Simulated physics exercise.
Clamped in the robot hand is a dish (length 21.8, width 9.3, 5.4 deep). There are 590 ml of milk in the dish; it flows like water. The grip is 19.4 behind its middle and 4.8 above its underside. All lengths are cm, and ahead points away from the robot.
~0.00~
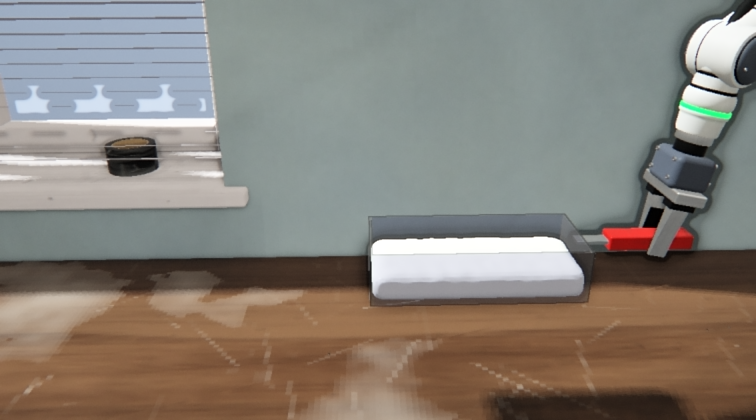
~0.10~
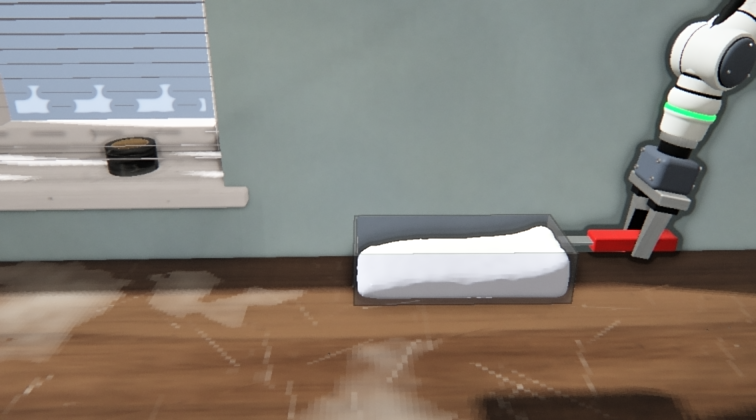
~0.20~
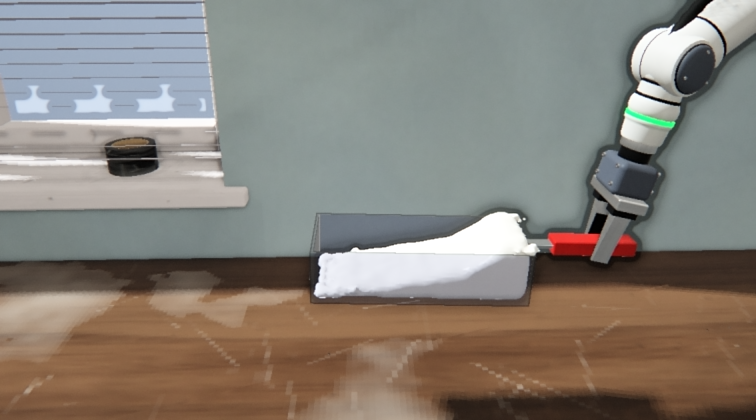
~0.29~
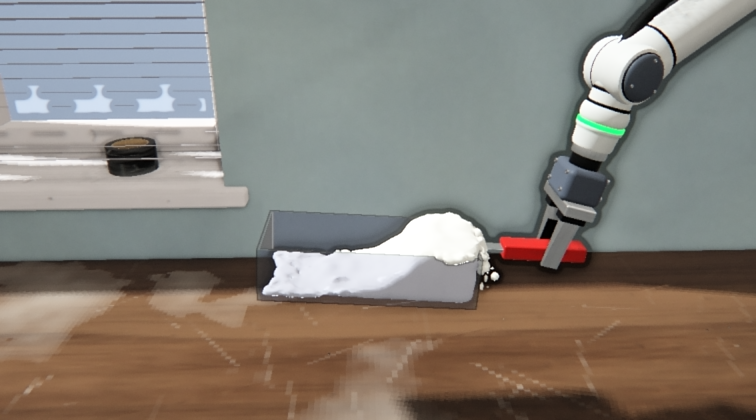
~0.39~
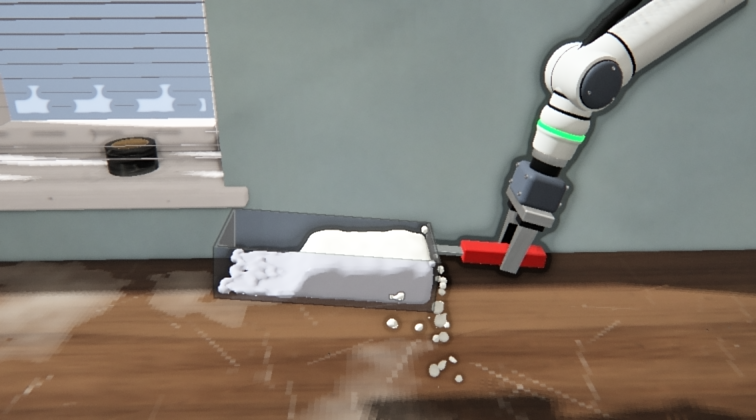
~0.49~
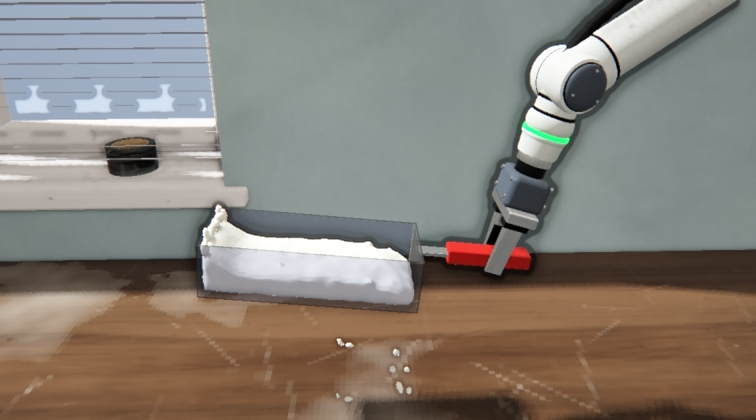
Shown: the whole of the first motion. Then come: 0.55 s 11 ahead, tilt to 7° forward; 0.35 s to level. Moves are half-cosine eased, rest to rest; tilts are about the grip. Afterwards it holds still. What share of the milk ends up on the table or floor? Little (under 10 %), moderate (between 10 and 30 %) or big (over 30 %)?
On the table or floor the share is moderate, between 10 and 30 %.
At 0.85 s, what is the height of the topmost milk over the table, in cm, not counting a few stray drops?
About 20 cm.
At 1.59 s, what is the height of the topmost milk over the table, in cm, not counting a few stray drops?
Up to some 22 cm.
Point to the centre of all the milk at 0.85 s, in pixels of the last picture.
Near (258, 292).
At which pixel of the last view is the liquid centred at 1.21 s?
Near (174, 290).
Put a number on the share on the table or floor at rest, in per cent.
Near 14 %.
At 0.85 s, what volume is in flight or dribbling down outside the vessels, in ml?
Some 5 ml.
By 0.85 s, tilted 4° forward, liquid up to 25 above the table; 550 ml in the dish, 30 ml on the table or floor, 5 ml in the air or running down outside.
By 1.21 s, tilted 4° forward, liquid up to 21 above the table; 535 ml in the dish, 40 ml on the table or floor, 10 ml in the air or running down outside.
By 1.59 s, level, liquid up to 22 above the table; 510 ml in the dish, 75 ml on the table or floor.
By 2.39 s, level, liquid up to 18 above the table; 510 ml in the dish, 80 ml on the table or floor.
Final state, 510 ml in the dish, 80 ml on the table or floor. That is 13 % on the table or floor.
